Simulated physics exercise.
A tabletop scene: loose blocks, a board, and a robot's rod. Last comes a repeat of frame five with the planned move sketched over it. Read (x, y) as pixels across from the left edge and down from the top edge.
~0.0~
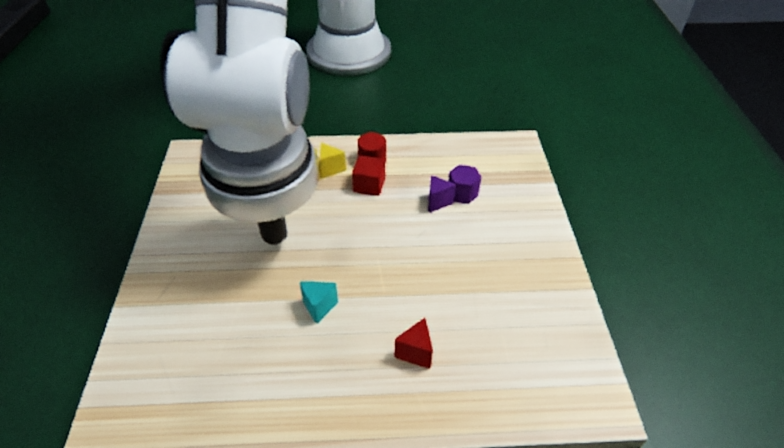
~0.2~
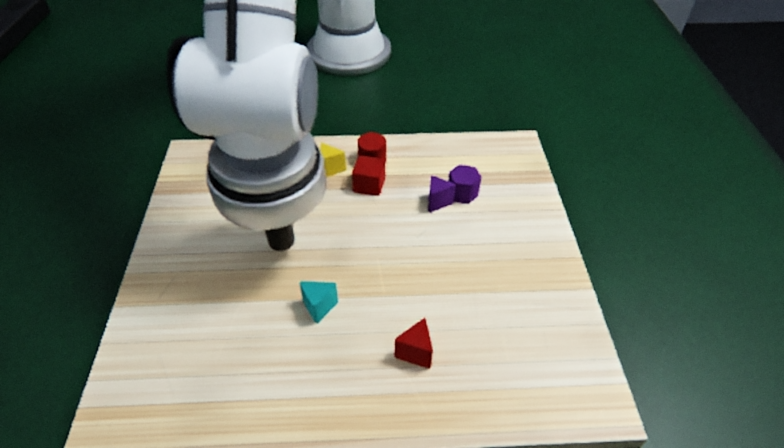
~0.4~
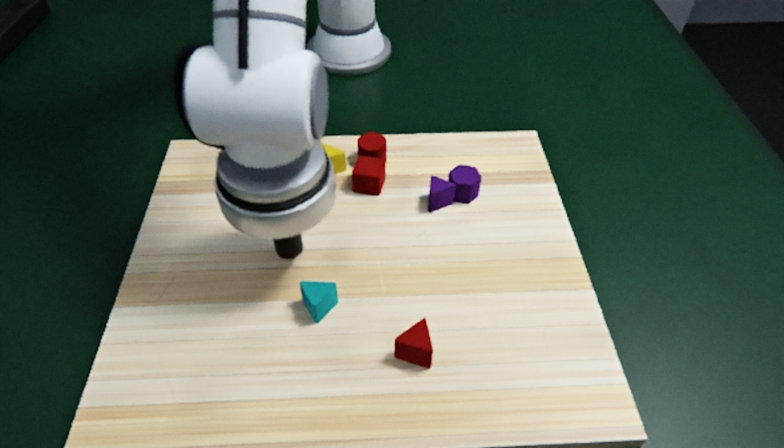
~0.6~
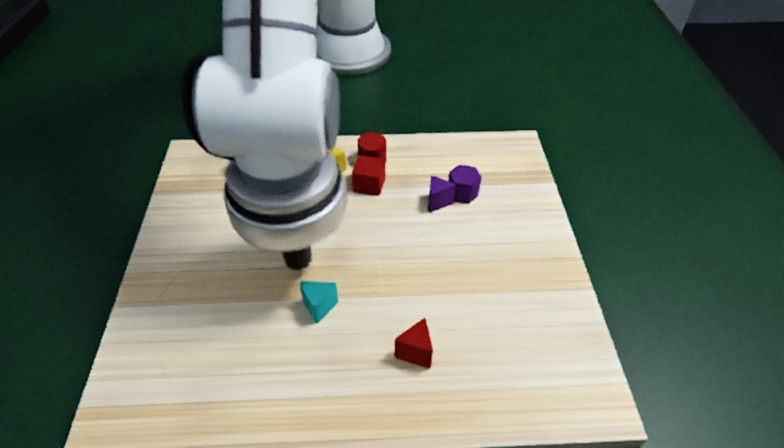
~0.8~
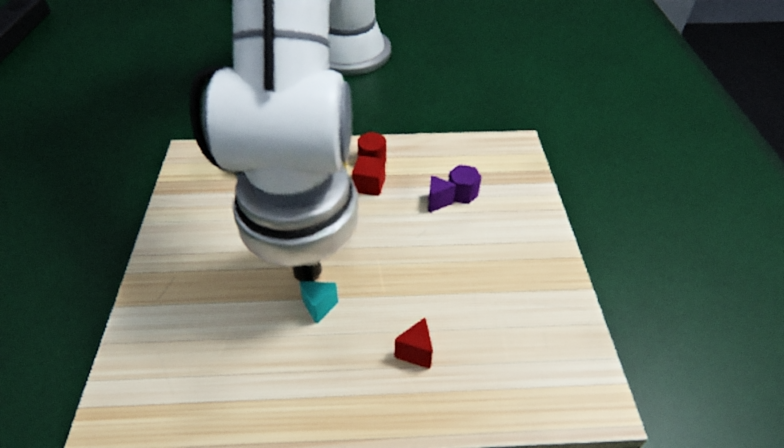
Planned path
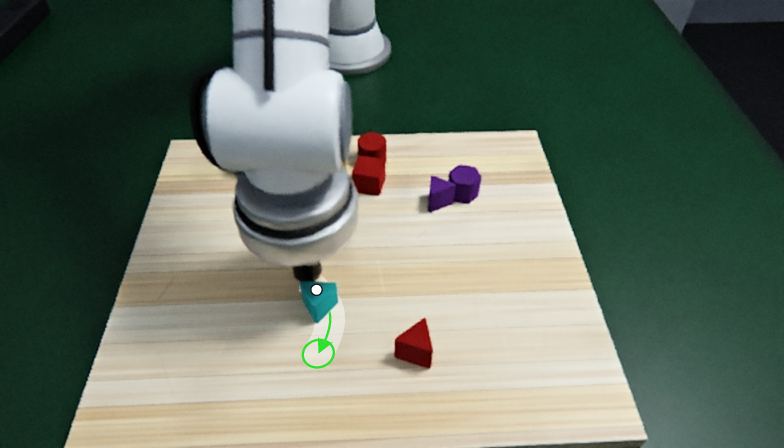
At the start, a white robot arm holds its dark rod above the left part of a wooden board scattered with red, purple, yellow and turquoise blocks. The arm moves the rod a short way toward the viewer and slightly right, until its tip is right beside the turquoise triangle, while the blocks stay still.
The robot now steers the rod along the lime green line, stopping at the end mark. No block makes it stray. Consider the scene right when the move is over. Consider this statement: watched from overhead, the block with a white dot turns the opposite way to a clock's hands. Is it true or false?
Verdict: True.
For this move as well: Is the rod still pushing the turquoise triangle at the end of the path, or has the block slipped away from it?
The rod pushes it to the end.
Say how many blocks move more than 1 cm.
That's one.
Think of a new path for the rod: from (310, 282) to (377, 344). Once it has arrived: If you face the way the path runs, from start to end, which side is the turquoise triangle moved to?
Moves right.
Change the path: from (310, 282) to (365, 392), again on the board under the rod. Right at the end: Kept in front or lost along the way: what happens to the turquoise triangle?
It is still in front.
The drawn path runs from (310, 282) by way of (326, 301) and (329, 327) to (318, 353); the dot is on the turquoise triangle.
On the path given first. Halfway along, rod (329, 305); turquoise triangle (326, 318).
At the end, rod (317, 345); turquoise triangle (322, 360), turned 30° anticlockwise; red triangle not moved.
